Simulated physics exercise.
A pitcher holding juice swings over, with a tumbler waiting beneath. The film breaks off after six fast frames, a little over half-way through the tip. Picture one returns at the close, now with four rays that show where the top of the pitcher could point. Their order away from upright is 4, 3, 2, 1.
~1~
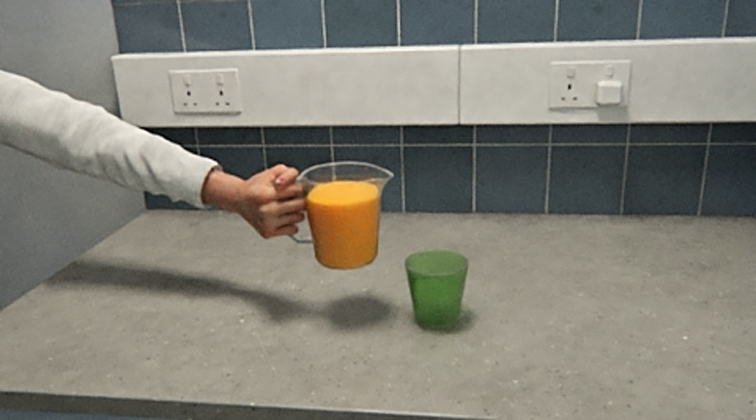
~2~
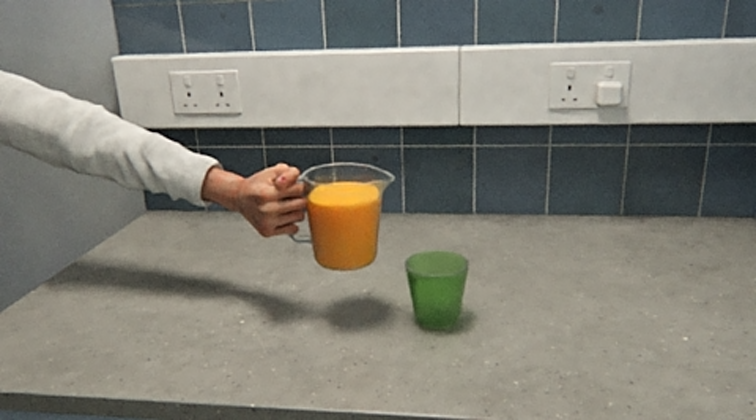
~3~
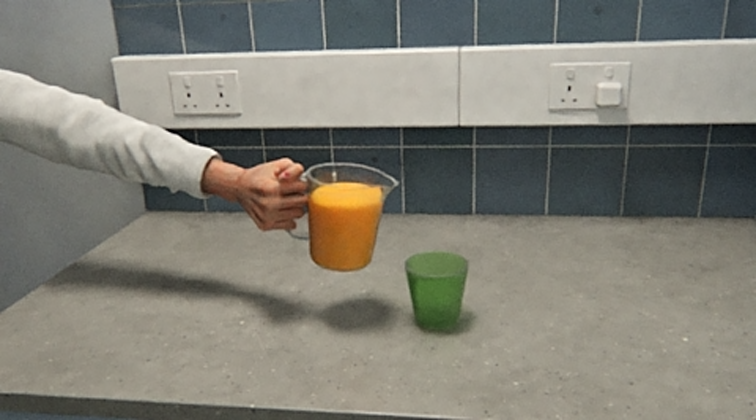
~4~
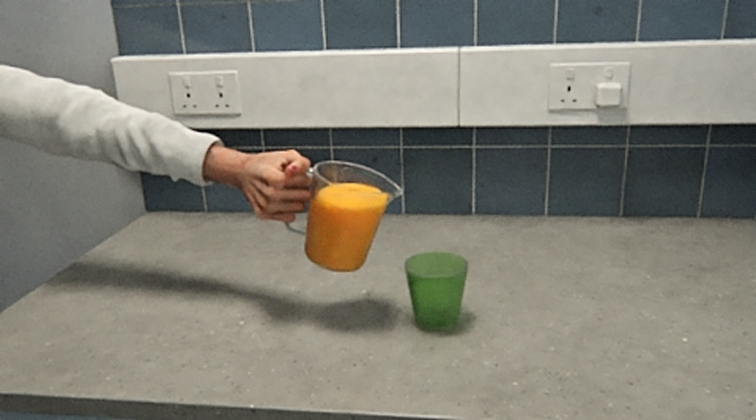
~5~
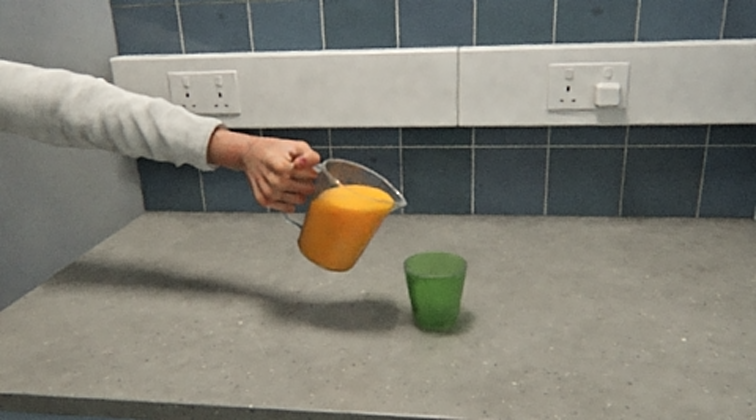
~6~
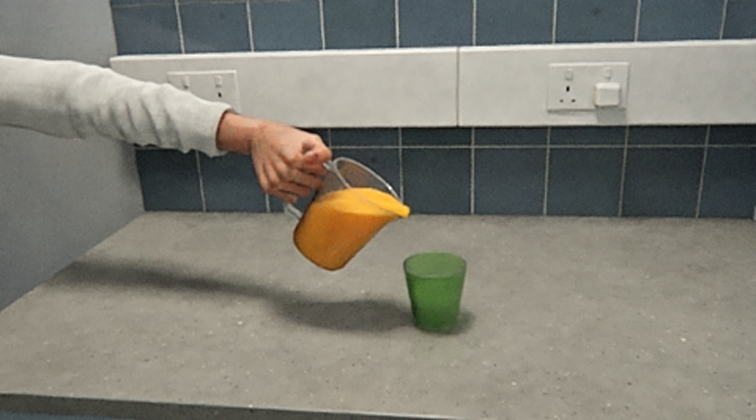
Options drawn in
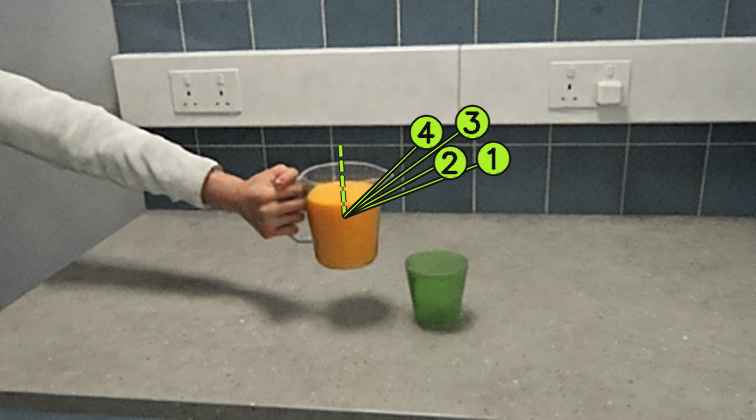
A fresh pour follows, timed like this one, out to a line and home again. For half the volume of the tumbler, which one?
Line 3 does it best.
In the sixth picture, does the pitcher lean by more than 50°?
No.
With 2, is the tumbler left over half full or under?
Over half.
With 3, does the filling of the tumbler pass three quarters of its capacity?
No, less.
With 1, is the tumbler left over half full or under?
Over.
On the marked copy, 1 at (477, 165); 2 at (433, 167); 3 at (458, 132); 4 at (416, 146).
With 1, the tumbler ends with about 88 % of what it can hold; 4 % of the juice is spilt.
With 2, the tumbler ends with about 70 % of what it can hold.
With 3, the tumbler ends with about 51 % of what it can hold.
With 4, the tumbler ends with about 34 % of what it can hold.
